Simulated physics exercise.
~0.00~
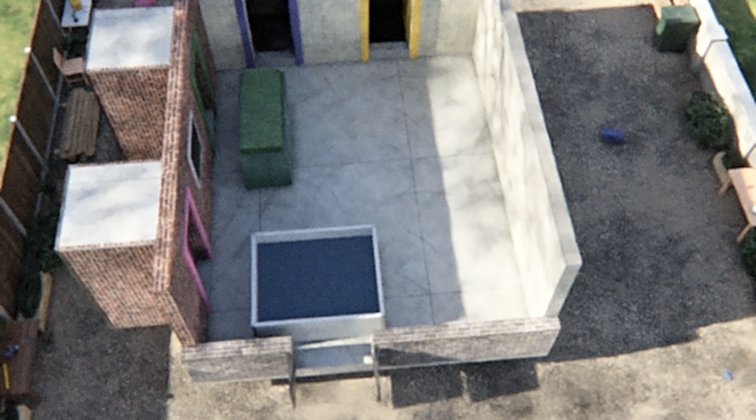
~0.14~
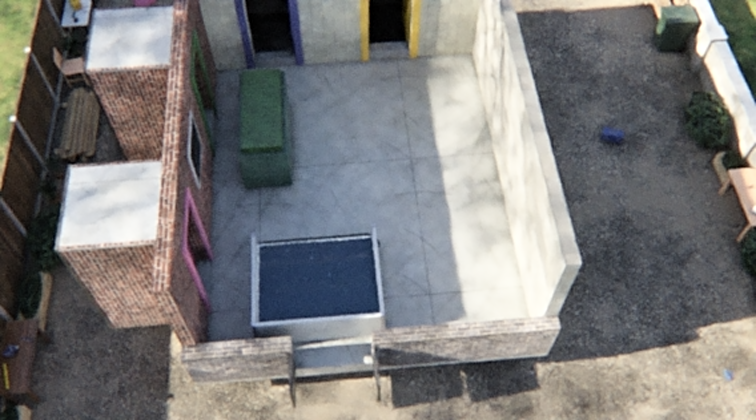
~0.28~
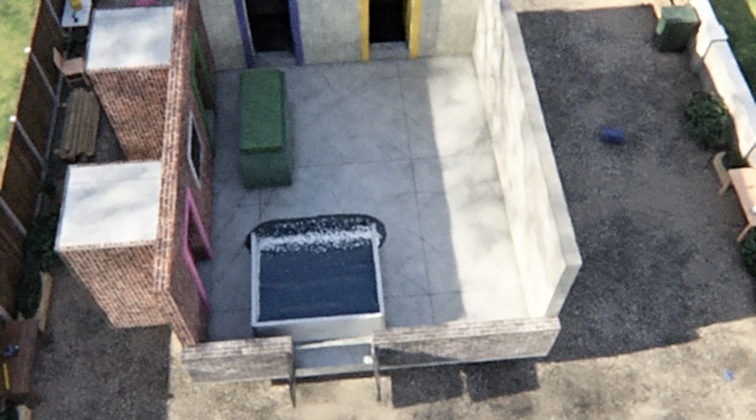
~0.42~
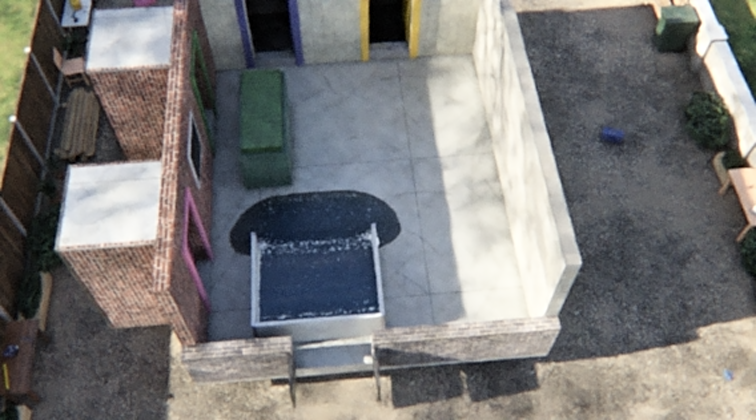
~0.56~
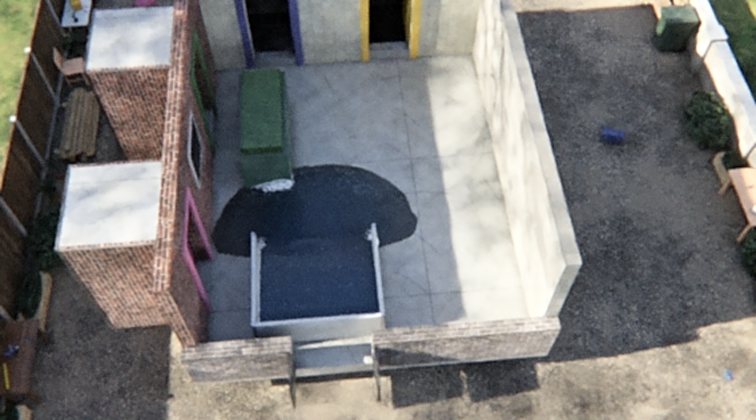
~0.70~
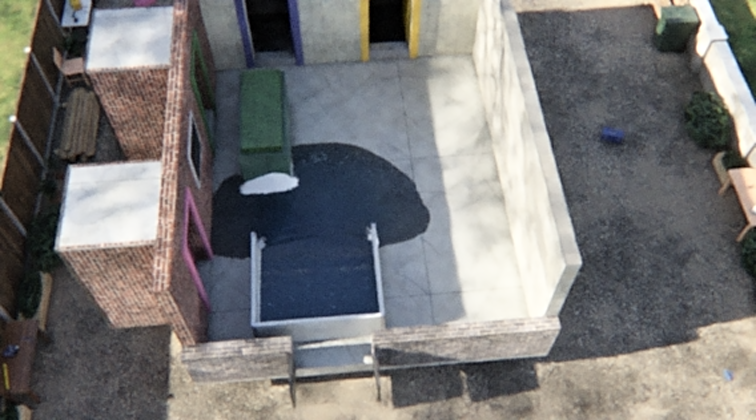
Dark water poured out of the far side of the open tank in the walled court, then spread across the pale floor in a widening pool, foaming white against the green block.
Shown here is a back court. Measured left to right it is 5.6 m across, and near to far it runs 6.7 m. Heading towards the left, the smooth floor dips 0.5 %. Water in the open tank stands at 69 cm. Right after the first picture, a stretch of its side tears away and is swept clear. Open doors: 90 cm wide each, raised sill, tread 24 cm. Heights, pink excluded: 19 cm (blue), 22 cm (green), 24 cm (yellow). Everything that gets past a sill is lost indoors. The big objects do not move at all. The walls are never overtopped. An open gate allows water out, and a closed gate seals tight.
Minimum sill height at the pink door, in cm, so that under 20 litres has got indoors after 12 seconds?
Approx. 6 cm.
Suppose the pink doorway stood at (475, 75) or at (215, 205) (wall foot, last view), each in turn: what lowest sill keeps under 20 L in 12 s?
About 21 cm, then about 26 cm.
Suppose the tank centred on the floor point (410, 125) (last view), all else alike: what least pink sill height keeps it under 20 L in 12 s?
6.5 cm, give or take.
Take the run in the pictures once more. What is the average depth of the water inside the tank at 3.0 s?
On average, around 11 cm.
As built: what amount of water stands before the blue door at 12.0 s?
You'd measure close to 6.0 cm there.
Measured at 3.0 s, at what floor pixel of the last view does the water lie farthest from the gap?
Look about (473, 53) in the last picture.
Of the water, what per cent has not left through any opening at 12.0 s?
Roughly 94 percent of the water remains.
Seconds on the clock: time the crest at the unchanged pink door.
About 8.0 seconds.
After 1.4 s water covers 40 % of the floor, deepest (40 cm) near (288, 190); it has not reached the pink door.
After 3.0 s water covers 70 % of the floor, deepest (41 cm) near (473, 53); 5 cm at the pink door, 0 litres in over its 9 cm sill.
After 12.0 s water covers 100 % of the floor, deepest (11 cm) near (508, 263); 8 cm at the pink door, 1 litre in over its 9 cm sill.
At the pink door as built, the water arrived by 2.2 s and peaked near 10 cm at 7.8 s.
With a sill of 5.5 cm, 26 litres would have come in within the 12 s; with 6.5 cm, 15 litres. So under 20 litres takes about 6 cm.
